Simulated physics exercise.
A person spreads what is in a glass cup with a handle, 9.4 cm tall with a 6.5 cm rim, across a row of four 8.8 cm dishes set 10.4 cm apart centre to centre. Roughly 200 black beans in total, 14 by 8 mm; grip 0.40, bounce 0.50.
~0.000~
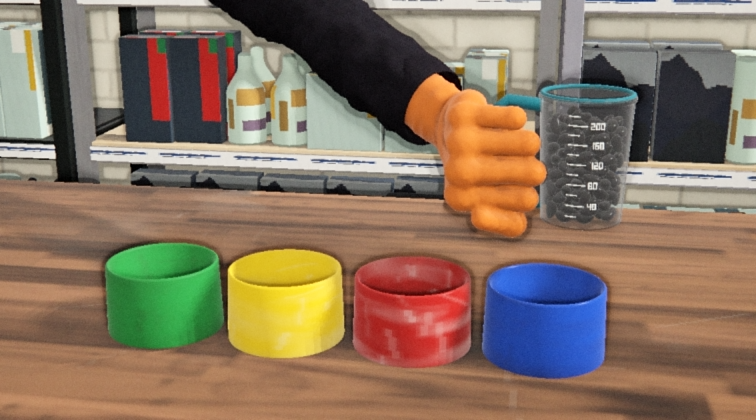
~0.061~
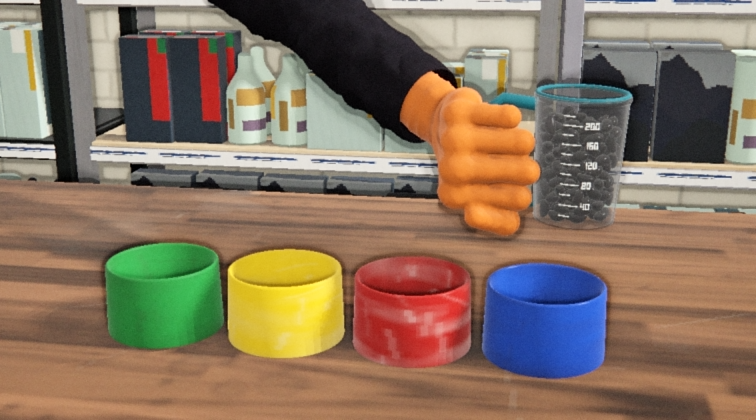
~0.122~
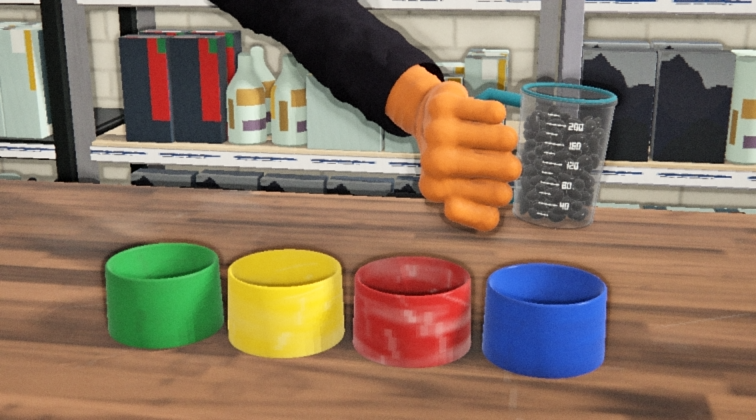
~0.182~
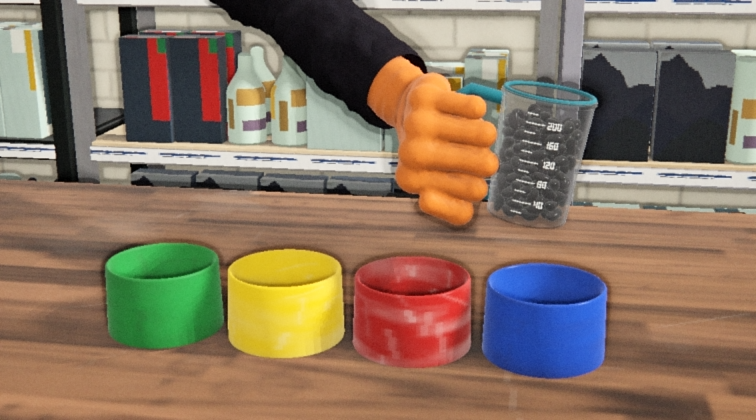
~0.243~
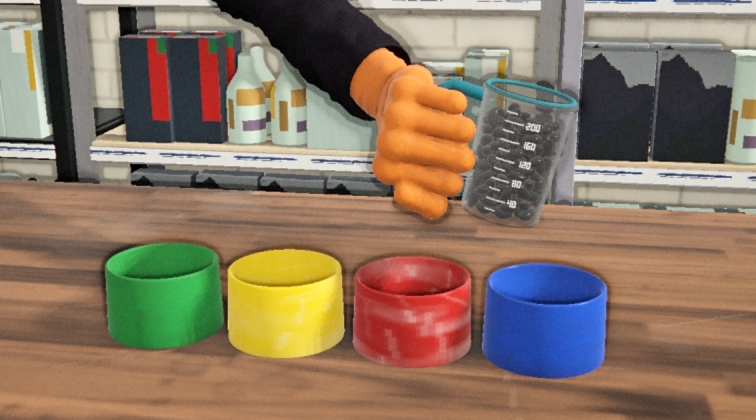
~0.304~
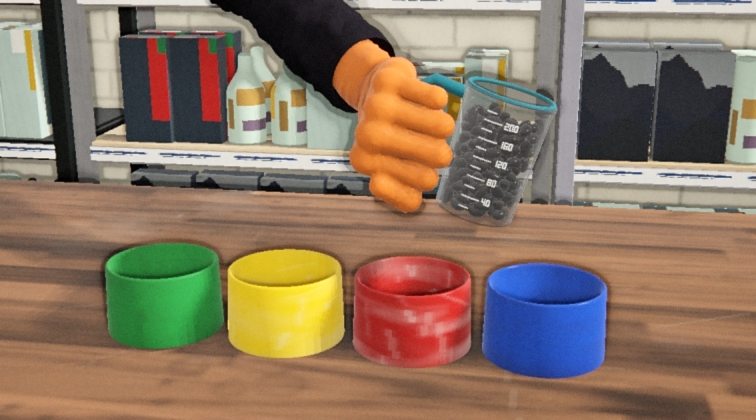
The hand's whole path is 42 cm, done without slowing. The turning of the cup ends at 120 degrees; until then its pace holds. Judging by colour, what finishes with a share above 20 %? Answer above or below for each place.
Red dish: Below, blue dish: Below, green dish: Above, yellow dish: Below, counter: Below.
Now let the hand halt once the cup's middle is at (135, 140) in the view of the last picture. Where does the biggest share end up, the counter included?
Result: Largest portion at counter.
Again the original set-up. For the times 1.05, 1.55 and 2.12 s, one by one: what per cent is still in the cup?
At the three moments: 100, 95 and 10 percent.
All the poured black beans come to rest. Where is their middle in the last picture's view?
After settling, the middle sits near (165, 296).
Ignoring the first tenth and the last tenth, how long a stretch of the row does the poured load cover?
5 cm.
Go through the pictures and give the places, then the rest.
The first frame shows cup at (584, 157), tilt 0 degrees, lip at (634, 95), moved 0.0 cm; middle of the pieces at (586, 167); blue dish at (546, 284); red dish at (413, 276); yellow dish at (285, 269); green dish at (162, 262).
The second frame shows cup at (578, 156), tilt 1 degrees, lip at (629, 96), moved 0.4 cm; middle of the pieces at (580, 167).
The third frame shows cup at (560, 156), tilt 4 degrees, lip at (614, 98), moved 1.7 cm; middle of the pieces at (562, 166).
The fourth frame shows cup at (538, 155), tilt 8 degrees, lip at (595, 101), moved 3.4 cm; middle of the pieces at (539, 165).
The fifth frame shows cup at (515, 154), tilt 12 degrees, lip at (575, 104), moved 5.0 cm; middle of the pieces at (515, 165).
The sixth frame shows cup at (492, 153), tilt 16 degrees, lip at (555, 107), moved 6.7 cm; middle of the pieces at (492, 164); blue dish at (546, 284); red dish at (413, 276); yellow dish at (285, 269); green dish at (162, 262). Its pace works out near 65 degrees a second; the hand travels 28 cm a second.
After 1.05 s, tilt 64 degrees; cup holds 100 %.
Then, at 1.55 s, tilt 97 degrees; cup holds 95 %, green 5 %.
After 2.12 s, tilt 120 degrees; cup holds 10 %, green 85 %.
By 2.7 s all is still; red 0 %, blue 0 %, green 100 %, yellow 0 %, counter 0 %.
